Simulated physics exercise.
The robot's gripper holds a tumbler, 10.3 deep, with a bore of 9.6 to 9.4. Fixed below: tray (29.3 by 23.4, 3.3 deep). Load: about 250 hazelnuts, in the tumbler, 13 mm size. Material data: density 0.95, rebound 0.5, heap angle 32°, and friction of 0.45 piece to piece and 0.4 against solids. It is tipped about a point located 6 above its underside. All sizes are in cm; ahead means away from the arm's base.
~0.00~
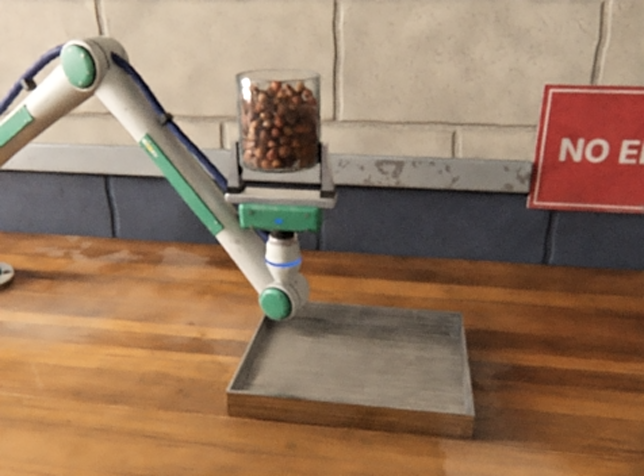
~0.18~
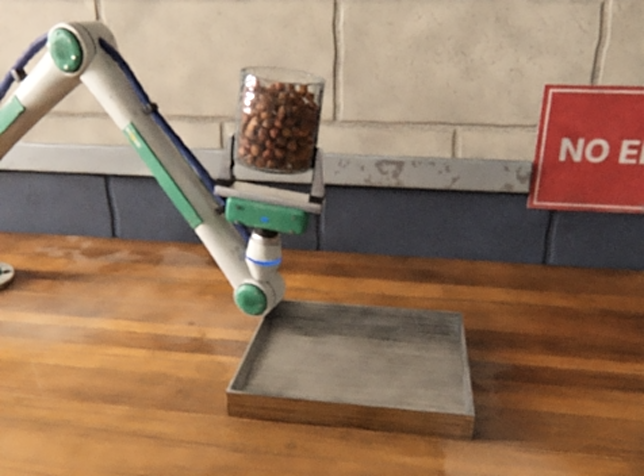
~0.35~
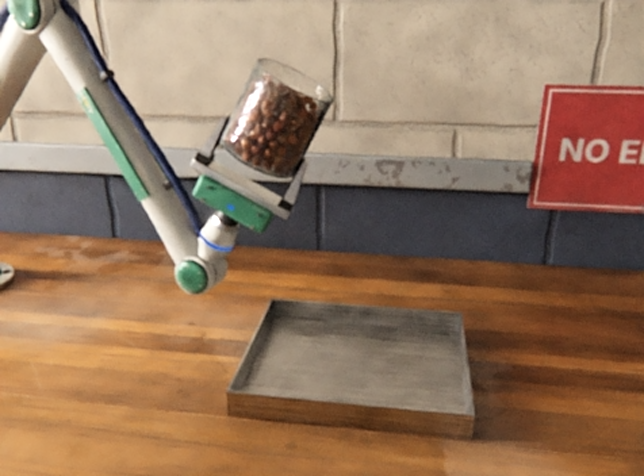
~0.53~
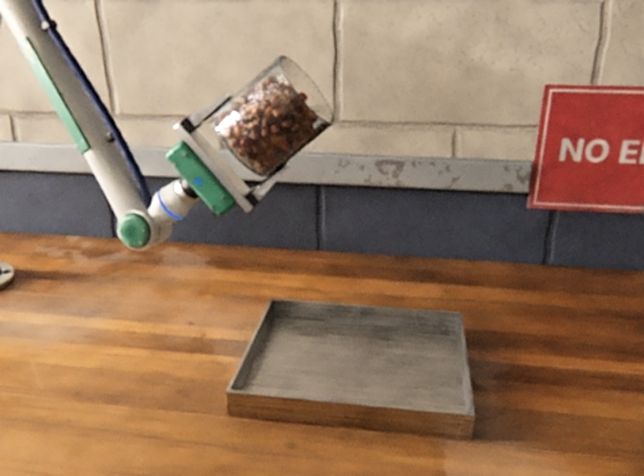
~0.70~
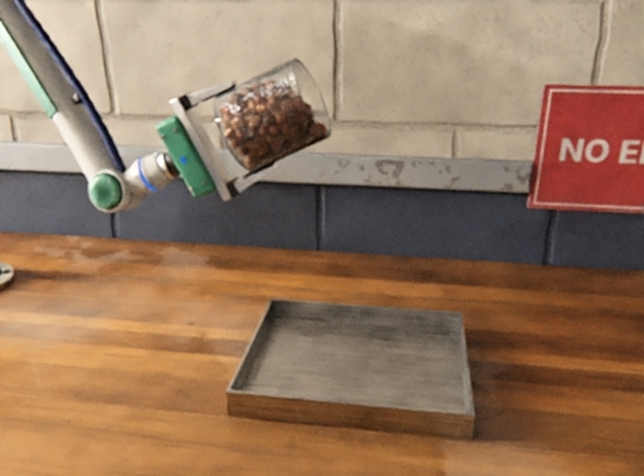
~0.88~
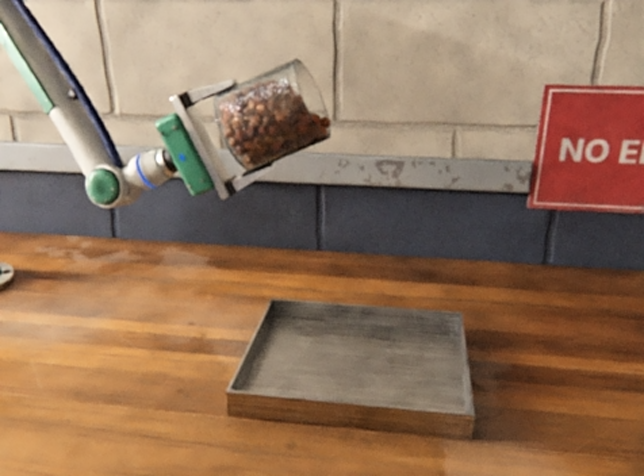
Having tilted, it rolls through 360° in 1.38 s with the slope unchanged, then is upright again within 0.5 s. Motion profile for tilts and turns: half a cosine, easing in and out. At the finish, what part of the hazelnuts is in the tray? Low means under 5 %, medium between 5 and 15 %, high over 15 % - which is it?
Medium.
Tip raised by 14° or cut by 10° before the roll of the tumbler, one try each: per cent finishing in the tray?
I'd expect some 35 per cent, then some 0 per cent.
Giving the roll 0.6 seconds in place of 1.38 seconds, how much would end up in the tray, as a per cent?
Estimated share: Close to 0 %.
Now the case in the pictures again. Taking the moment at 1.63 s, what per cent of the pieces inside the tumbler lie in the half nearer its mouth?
Share in mouth half: Approx. 35 %.
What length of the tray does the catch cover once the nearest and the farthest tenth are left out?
I'd put it at around 14 cm.
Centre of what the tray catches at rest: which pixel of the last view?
I'd place it near (401, 358) in the last picture.
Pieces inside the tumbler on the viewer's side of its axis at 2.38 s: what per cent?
Something like 45 per cent, give or take.
By 1.63 s, tipped 66°, highest piece 39 above the table; 244 in the tumbler, 1 in the tray, 9 in flight or on a rim.
By 2.38 s, tipped 56°, highest piece 38 above the table; 233 in the tumbler, 18 in the tray, 3 in flight or on a rim.
By 2.96 s, upright, highest piece 40 above the table; 233 in the tumbler, 21 in the tray.
By 3.66 s, upright, highest piece 40 above the table; 233 in the tumbler, 21 in the tray.
Final count, 233 in the tumbler, 21 in the tray. That is 8 % in the tray.
